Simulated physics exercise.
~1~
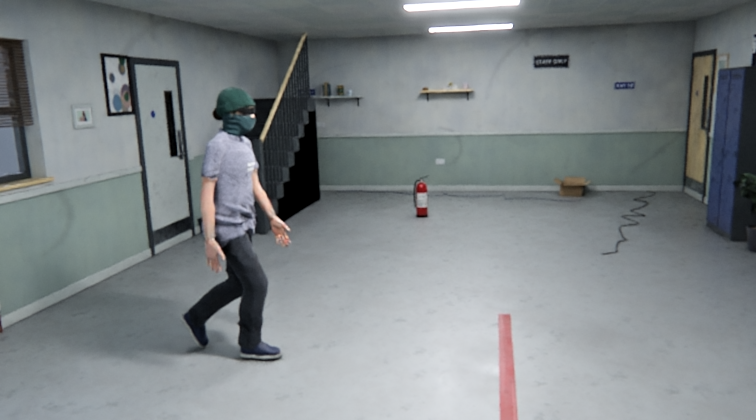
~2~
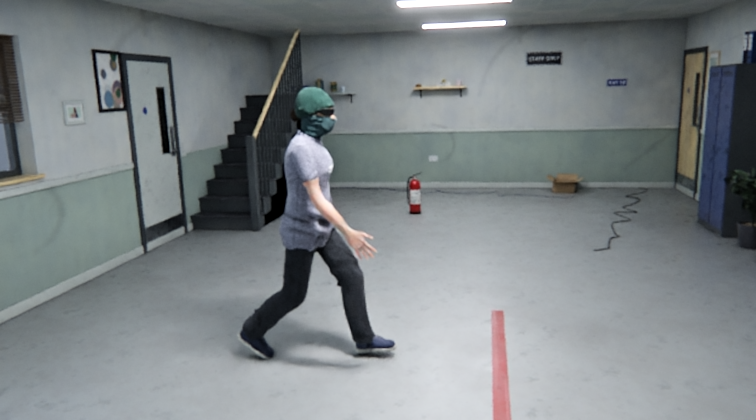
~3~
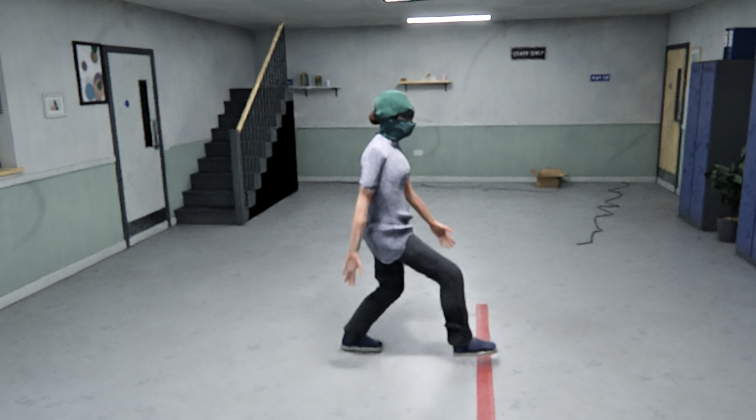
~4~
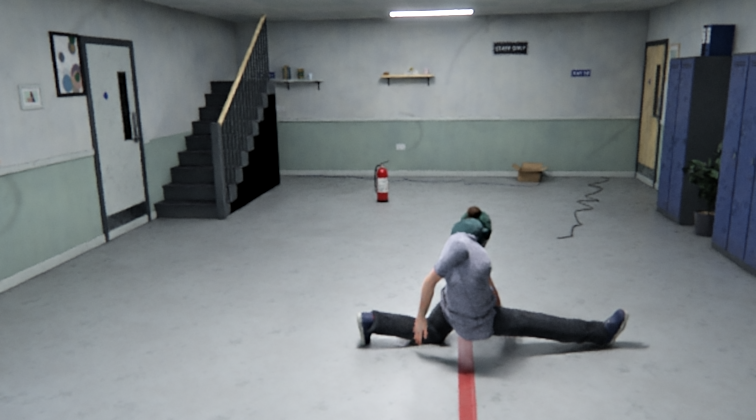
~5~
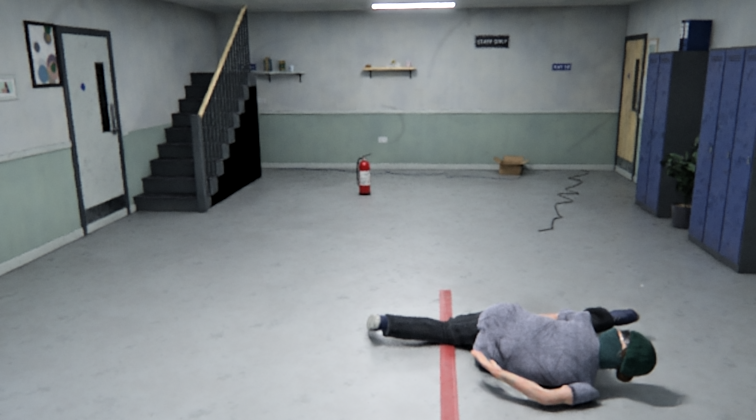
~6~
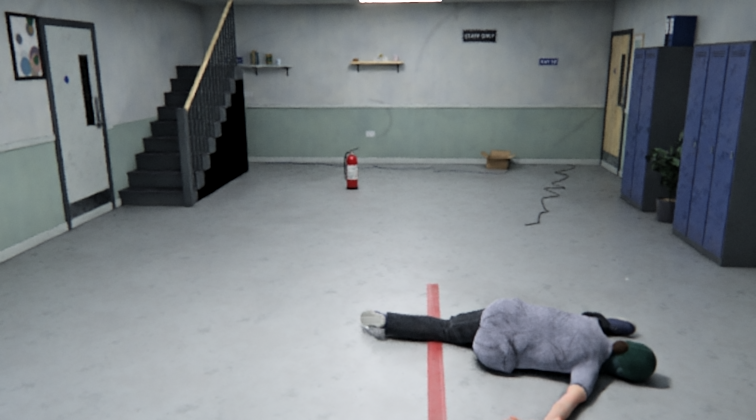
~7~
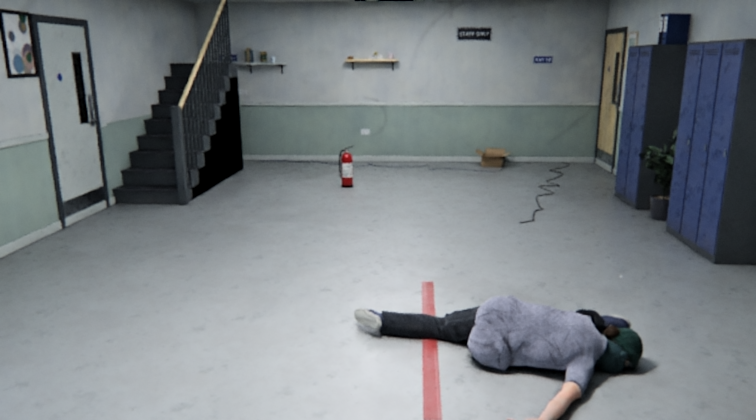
In a plain room with stairs and blue lockers, a person in a green cap and face covering walked right toward a red floor line, slid down with legs spread wide, then toppled over and lay still, head and chest beyond the line.
